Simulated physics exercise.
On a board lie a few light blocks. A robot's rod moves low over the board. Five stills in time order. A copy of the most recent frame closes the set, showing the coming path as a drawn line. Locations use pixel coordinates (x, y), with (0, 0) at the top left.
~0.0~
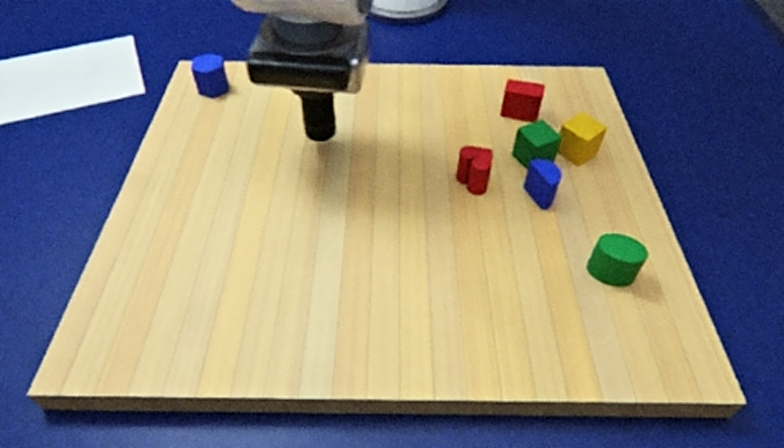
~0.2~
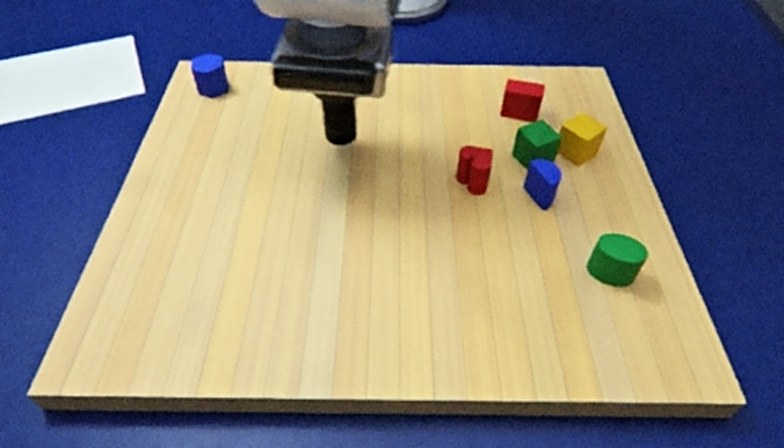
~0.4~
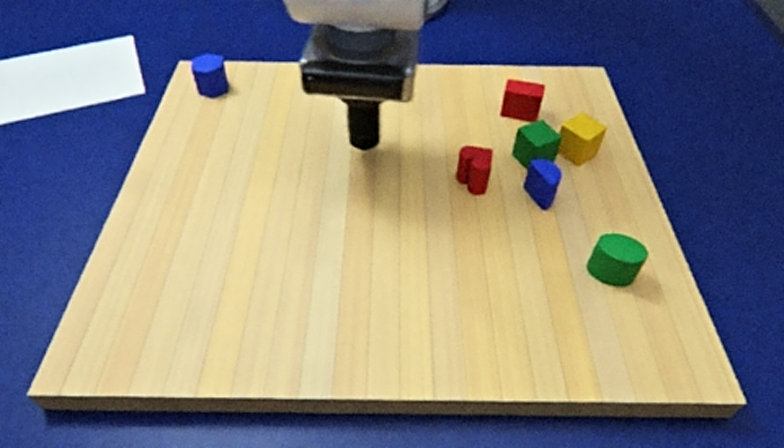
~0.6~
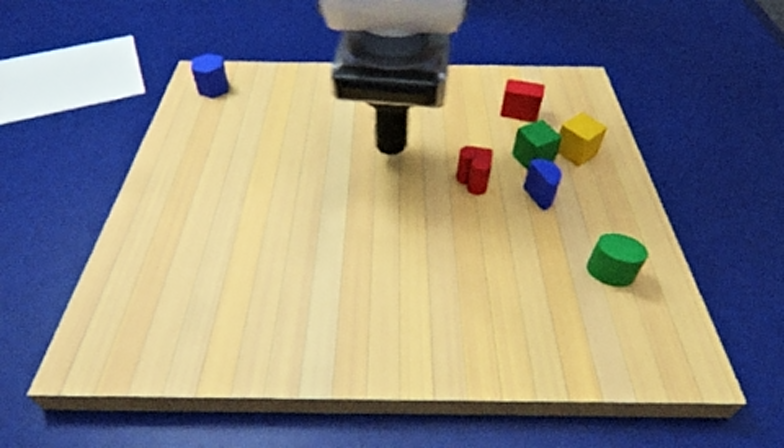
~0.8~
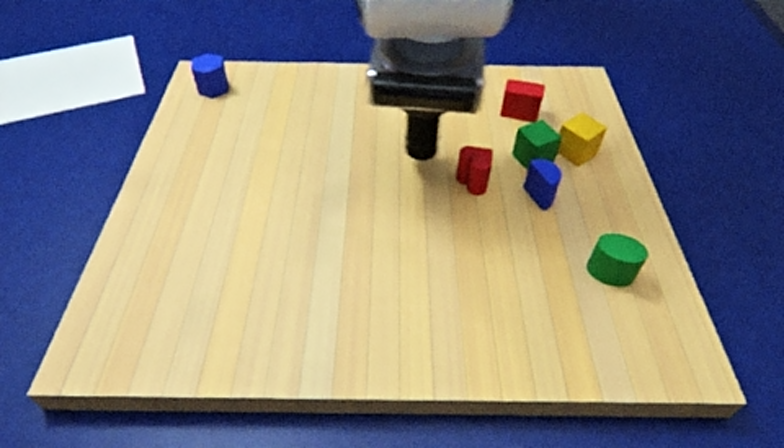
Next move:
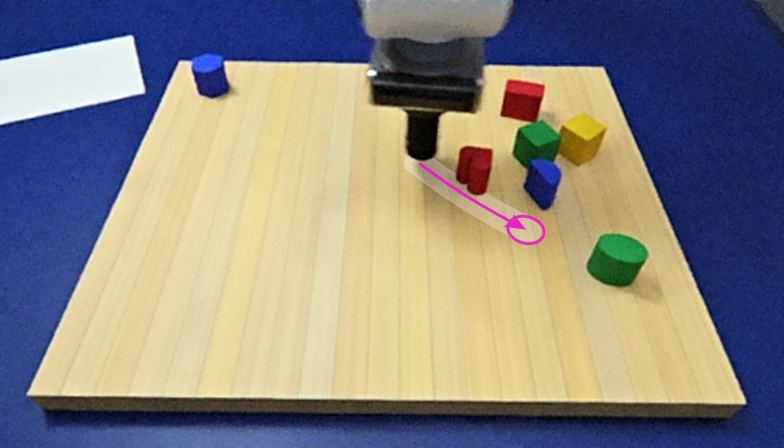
A robot arm moves its rod rightward over the board while the colored blocks stay still.
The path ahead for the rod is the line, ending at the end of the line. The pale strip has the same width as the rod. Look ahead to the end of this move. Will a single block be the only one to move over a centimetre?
Yes, I think so.
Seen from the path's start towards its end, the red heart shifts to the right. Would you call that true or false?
This is false.
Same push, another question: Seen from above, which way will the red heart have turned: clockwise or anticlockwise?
Its spin: Anticlockwise.
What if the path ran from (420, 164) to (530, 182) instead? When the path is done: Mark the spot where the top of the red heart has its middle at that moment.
I'd say the red heart ends with its top centre at (536, 177).
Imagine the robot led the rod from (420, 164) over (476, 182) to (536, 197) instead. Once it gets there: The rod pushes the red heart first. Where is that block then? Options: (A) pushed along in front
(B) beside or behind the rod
That would be A.
Drawn move, from (420, 164) by way of (468, 197) to (526, 230).
On the path given first. One third of the way, rod at (453, 173); red heart at (490, 158).
Two thirds of the way, rod at (490, 195); red heart at (505, 161), turned 40° anticlockwise.
At the end, rod at (530, 217); red heart at (505, 161), turned 40° anticlockwise; blue D-shaped block still.
